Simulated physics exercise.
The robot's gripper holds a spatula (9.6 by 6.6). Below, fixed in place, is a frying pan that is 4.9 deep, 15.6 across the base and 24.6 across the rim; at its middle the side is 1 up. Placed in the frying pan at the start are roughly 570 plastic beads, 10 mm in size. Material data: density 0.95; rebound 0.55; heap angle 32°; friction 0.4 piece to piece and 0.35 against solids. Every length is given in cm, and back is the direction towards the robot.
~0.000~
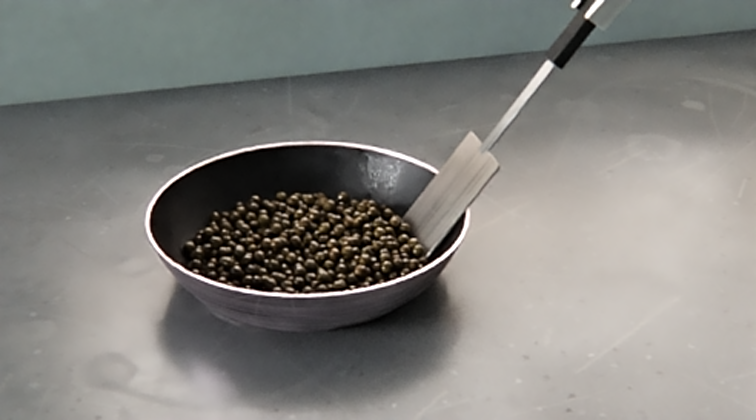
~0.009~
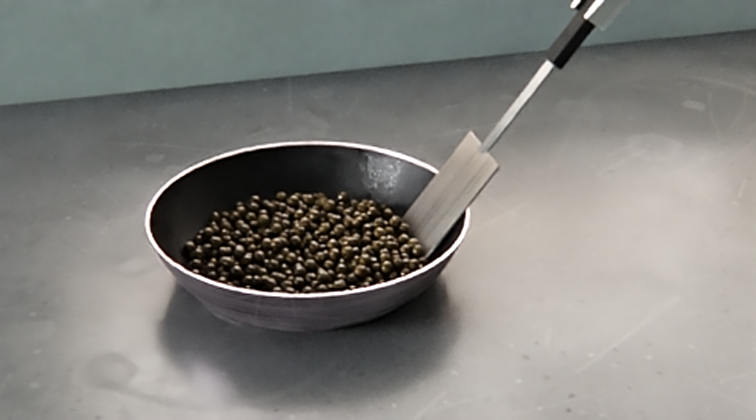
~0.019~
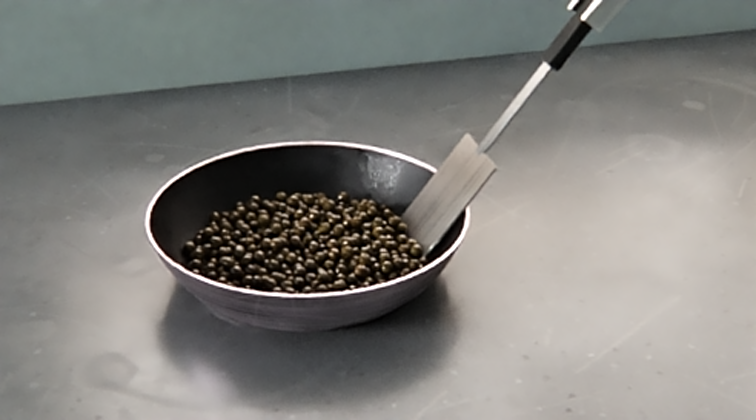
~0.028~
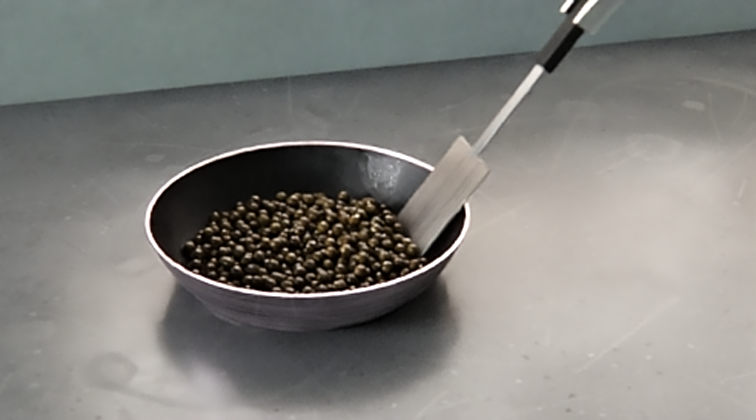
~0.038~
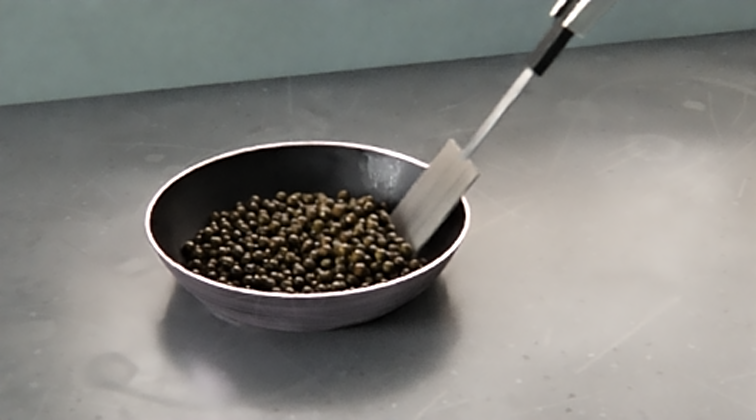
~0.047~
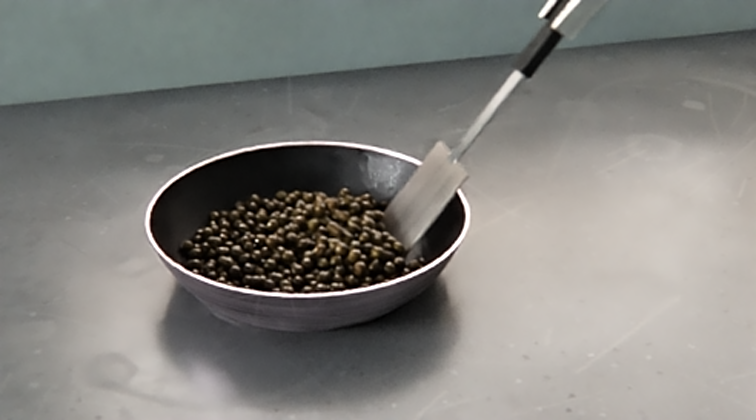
The footage shows a dark frying pan holding many small, dark, shiny beads on a grey surface, as a robot gripper's spatula, tilted against the right side, stays nearly still, then slides slightly left, nudging nearby beads.
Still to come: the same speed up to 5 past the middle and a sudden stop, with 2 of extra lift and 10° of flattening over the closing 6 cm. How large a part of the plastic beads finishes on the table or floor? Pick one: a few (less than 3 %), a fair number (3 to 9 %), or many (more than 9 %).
A few, less than 3 %.
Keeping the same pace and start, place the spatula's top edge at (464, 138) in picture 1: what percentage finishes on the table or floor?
0 percent or so.
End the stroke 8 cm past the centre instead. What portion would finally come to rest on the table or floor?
Then roughly 10 percent would finish on the table or floor.
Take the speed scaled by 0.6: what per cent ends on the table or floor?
Some 0 per cent.
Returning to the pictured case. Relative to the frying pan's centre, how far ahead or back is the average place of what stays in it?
3.5 cm ahead.
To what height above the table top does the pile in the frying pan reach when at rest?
Close to 5.0 centimetres high.
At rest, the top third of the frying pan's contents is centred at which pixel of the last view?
Pixel position: Approx. (217, 255).
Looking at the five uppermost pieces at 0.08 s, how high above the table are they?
5 cm or so.
By 0.08 s, sloping 52°, highest piece 6 above the table; 567 in the frying pan.
By 0.12 s, sloping 48°, highest piece 6 above the table; 567 in the frying pan.
By 0.34 s, sloping 42°, highest piece 6 above the table; 560 in the frying pan, 4 on the table or floor, 3 on the blade or in flight.
By 1.39 s, sloping 42°, highest piece 5 above the table; 559 in the frying pan, 8 on the table or floor.
Final count, 559 in the frying pan, 8 on the table or floor. That is 1 % on the table or floor.
